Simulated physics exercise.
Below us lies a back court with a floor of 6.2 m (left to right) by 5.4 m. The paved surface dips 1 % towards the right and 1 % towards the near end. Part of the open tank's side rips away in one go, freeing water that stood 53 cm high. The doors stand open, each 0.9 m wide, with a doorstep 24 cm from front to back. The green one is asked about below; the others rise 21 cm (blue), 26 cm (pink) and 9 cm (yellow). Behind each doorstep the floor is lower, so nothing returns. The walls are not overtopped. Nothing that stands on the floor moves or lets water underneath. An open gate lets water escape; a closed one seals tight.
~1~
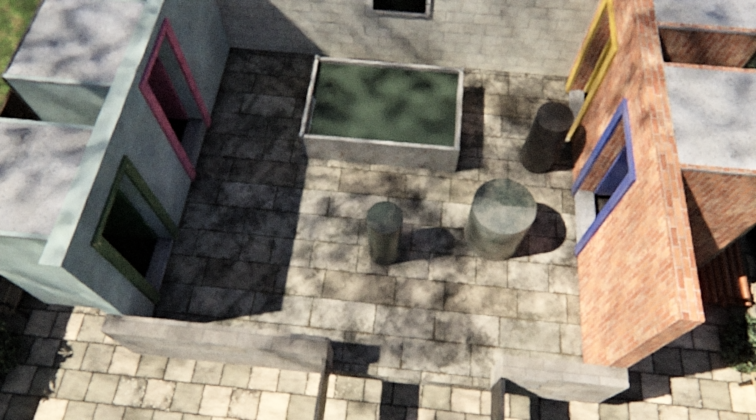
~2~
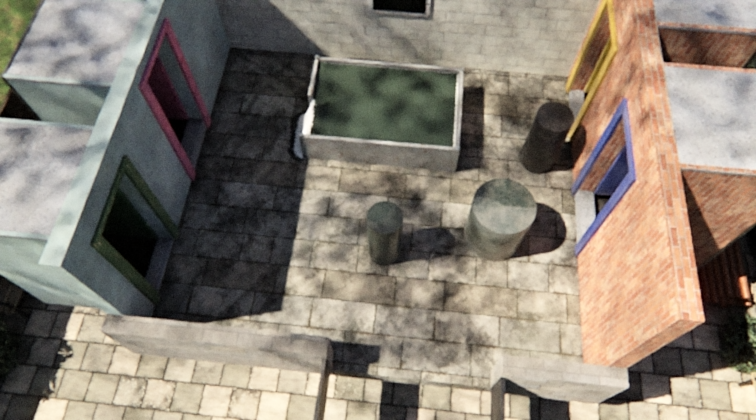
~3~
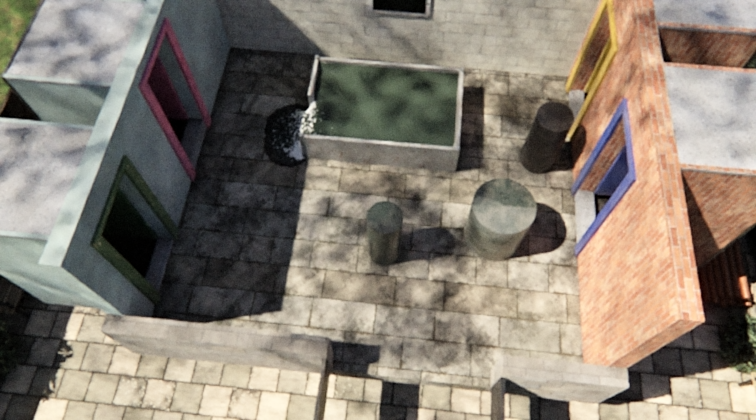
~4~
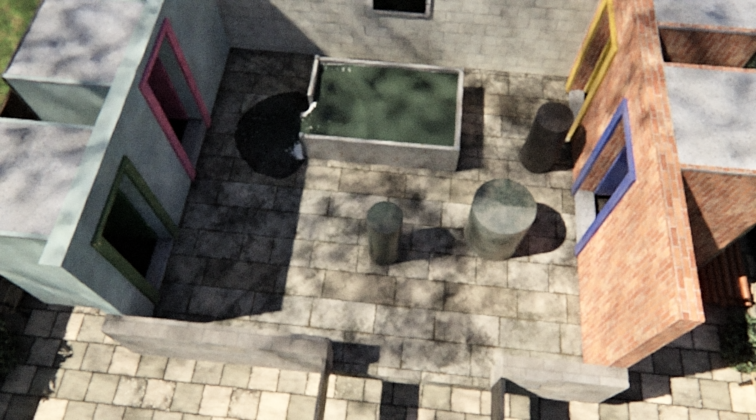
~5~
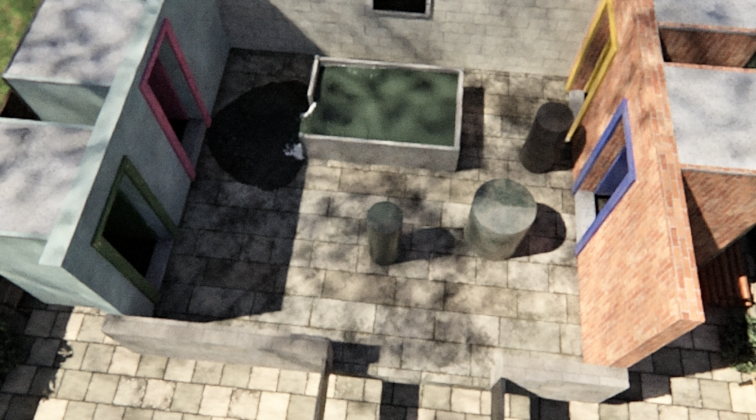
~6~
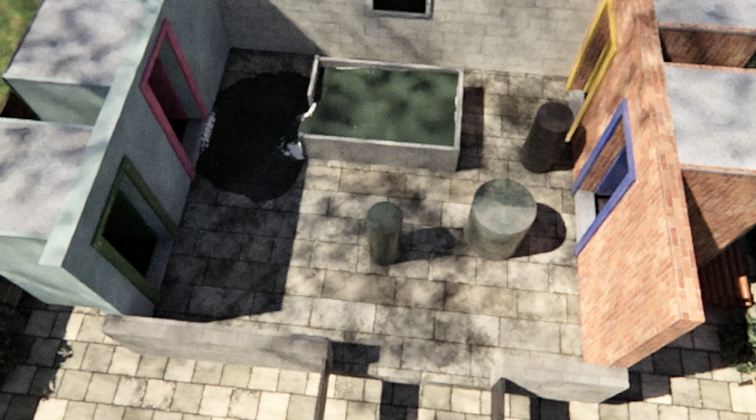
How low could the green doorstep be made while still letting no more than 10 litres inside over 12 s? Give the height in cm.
It would have to be roughly 7.5 cm high.
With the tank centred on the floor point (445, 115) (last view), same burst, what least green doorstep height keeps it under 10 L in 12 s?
Then roughly 9.5 cm.
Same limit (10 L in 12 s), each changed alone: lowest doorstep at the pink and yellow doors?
About 23 cm at pink and 8.0 cm at yellow.
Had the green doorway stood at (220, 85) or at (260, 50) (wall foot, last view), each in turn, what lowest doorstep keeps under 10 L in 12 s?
About 16 and 19 cm.
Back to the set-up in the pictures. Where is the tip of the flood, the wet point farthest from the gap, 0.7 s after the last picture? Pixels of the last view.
Around (175, 241).
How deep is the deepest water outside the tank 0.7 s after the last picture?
Up to some 28 cm.
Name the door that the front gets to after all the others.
The blue one.
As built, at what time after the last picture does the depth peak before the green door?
Near 5.0 s.
Then, 0.7 s after the last picture water covers 15 % of the floor, deepest (28 cm) near (302, 135); it has not reached the green door.
Then, 2.3 s after the last picture water covers 30 % of the floor, deepest (24 cm) near (229, 54); 8 cm at the green door, 2 litres in over its 6 cm doorstep.
Then, 11.3 s after the last picture water covers 90 % of the floor, deepest (12 cm) near (554, 376); 5 cm at the green door, 22 litres in over its 6 cm doorstep.
At the green door as built, the water peaked near 8 cm, 4.9 s after the last picture.
Run again over the same 12 s with other heights there, 14 litres in over 7 cm, 4 litres over 9.5 cm. The limit of 10 litres is kept from about 7.5 cm up.
